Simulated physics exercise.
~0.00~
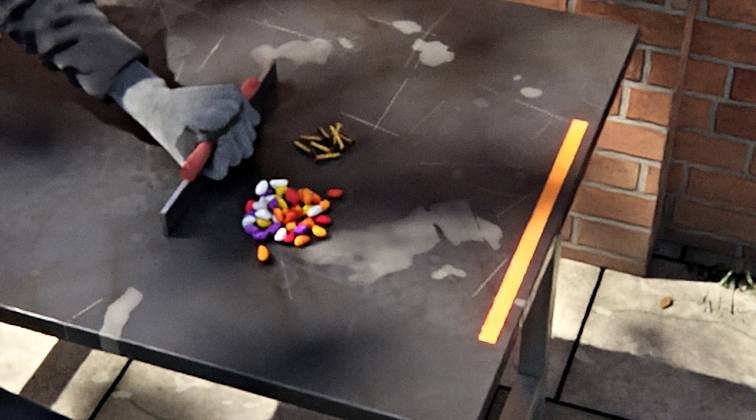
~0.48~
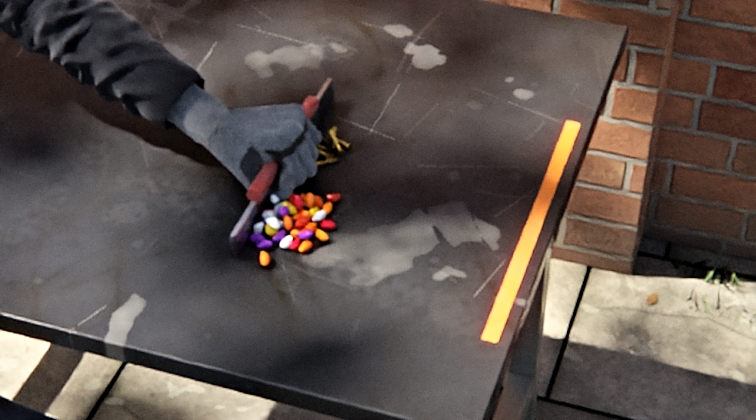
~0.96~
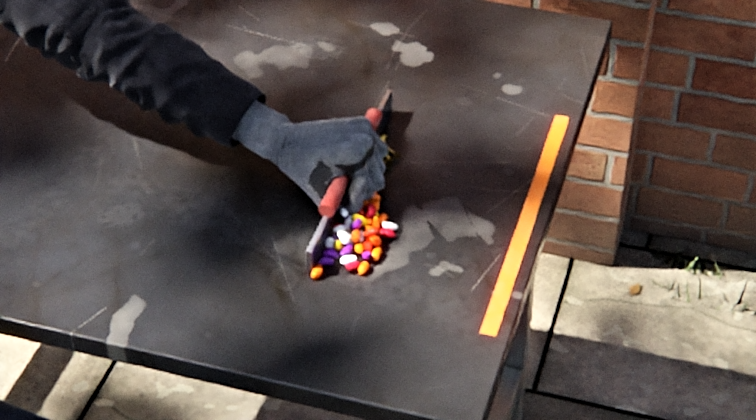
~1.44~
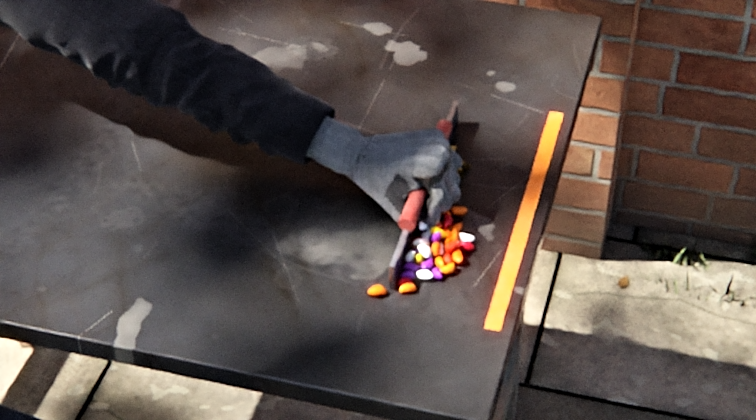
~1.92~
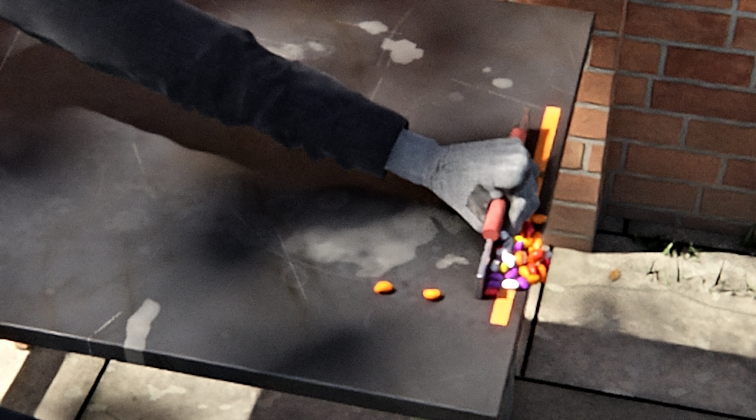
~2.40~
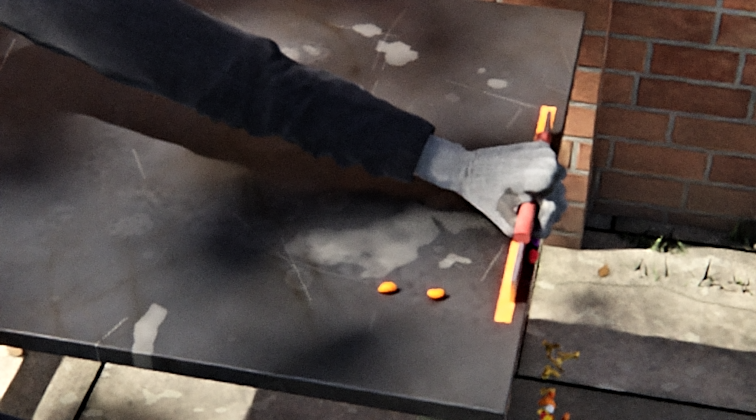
The footage shows a gloved hand sweeping a heap of colourful, bean-like pieces and a smaller pile of yellowish pieces rightward across a dark table with a red-handled scraper. It stops at the orange tape as pieces drop over the edge, leaving two orange ones on the table.
